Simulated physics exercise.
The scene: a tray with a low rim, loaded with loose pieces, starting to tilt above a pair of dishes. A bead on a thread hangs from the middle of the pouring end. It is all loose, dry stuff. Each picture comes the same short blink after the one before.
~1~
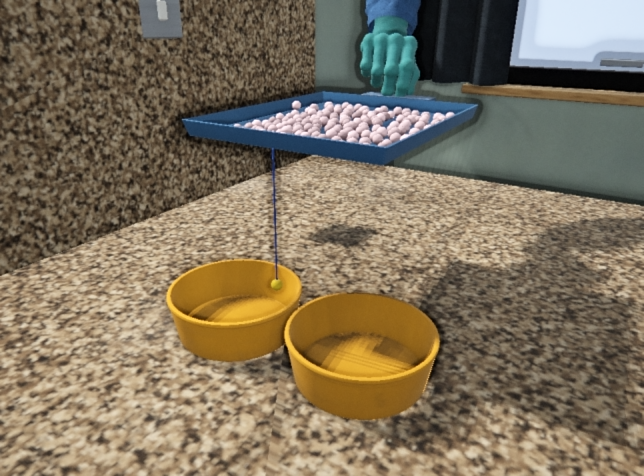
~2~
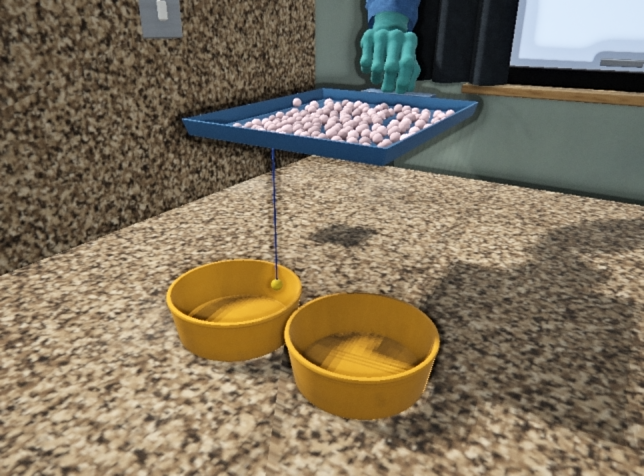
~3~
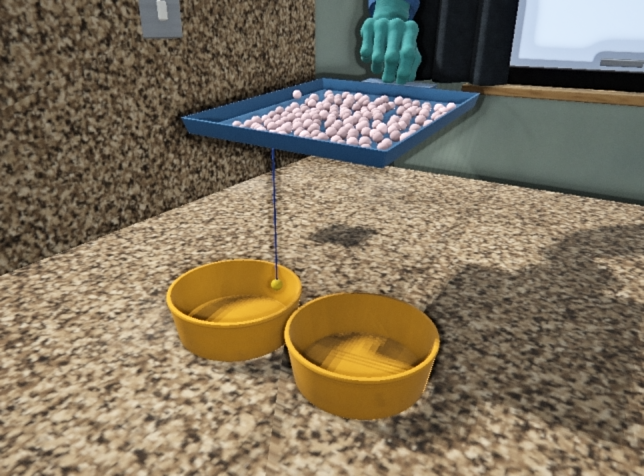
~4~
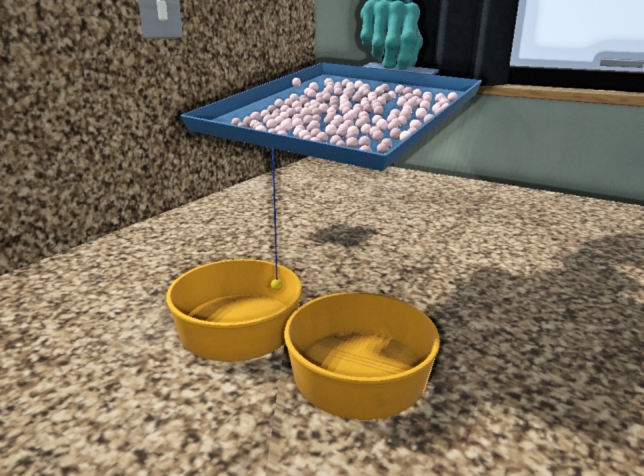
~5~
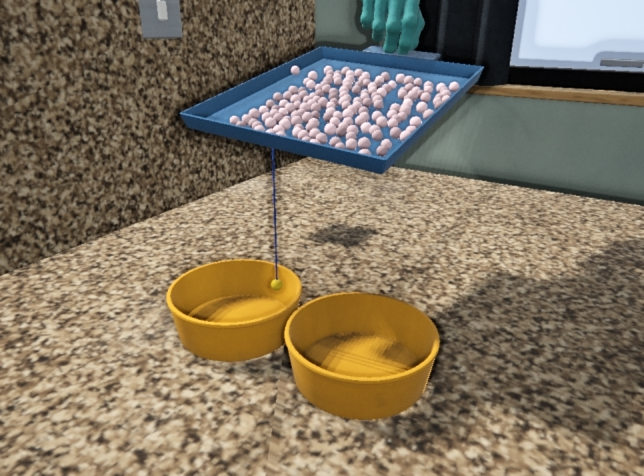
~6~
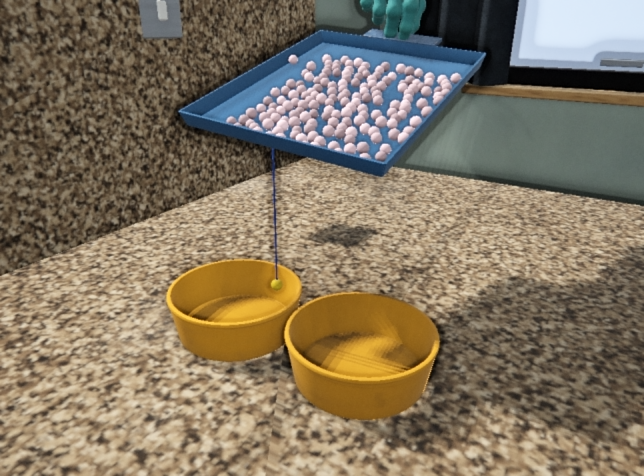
The video shows a blue tray of small pale pink balls above two yellow dishes, with a bead hanging on a thread; a teal hand lifts behind it as the tray gradually tilts toward the viewer and the balls shift and spread.
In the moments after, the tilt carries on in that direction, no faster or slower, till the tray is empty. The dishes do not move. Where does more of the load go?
The right-hand dish gets more.
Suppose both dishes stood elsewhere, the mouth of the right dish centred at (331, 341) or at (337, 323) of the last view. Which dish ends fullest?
At the first place the right one, at the second the right dish.
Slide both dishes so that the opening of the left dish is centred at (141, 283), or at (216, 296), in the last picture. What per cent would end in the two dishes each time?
About 20 and 90 per cent.
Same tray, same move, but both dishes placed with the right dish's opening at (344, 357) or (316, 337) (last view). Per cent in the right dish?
First some 90, then 90 per cent.
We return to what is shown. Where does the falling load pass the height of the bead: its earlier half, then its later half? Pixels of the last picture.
First near (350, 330), later near (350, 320).
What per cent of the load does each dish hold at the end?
The left dish has 0 per cent, the right dish has 80.
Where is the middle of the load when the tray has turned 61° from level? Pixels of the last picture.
Around (337, 145).
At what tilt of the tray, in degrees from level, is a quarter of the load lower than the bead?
Roughly 75°.
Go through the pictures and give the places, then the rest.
The first picture shows corners of the pouring end at (188, 119) and (384, 146), level; middle of the load at (347, 124), sugar pearls; left dish at (191, 335); right dish at (324, 390); bead on its thread at (277, 285).
The second picture shows corners of the pouring end at (188, 119) and (384, 147), level; middle of the load at (347, 123).
The third picture shows corners of the pouring end at (188, 117) and (383, 149), tipped barely, lowest at the right corner; middle of the load at (347, 118).
The fourth picture shows corners of the pouring end at (187, 115) and (383, 153), tipped a little, lowest at the right corner; middle of the load at (347, 112).
The fifth picture shows corners of the pouring end at (186, 112) and (383, 156), tipped a little, lowest at the right corner; middle of the load at (346, 106).
The sixth picture shows corners of the pouring end at (185, 110) and (383, 160), tipped clearly, lowest at the right corner; middle of the load at (345, 103), all on the move; left dish at (191, 335); right dish at (324, 390).
Soon, tray tipped steeply; most on the tray; a small part in the right dish; a stray few outside both; a small part in the air.
A while on, tray tipped right over; a stray few on the tray; most in the right dish; a stray few in the left dish; a small part outside both; a small part in the air.
Towards the end, tray tipped past a quarter turn; most in the right dish; a stray few in the left dish; a small part outside both.
Finally, tray tipped past a quarter turn; most in the right dish; a stray few in the left dish; a small part outside both.
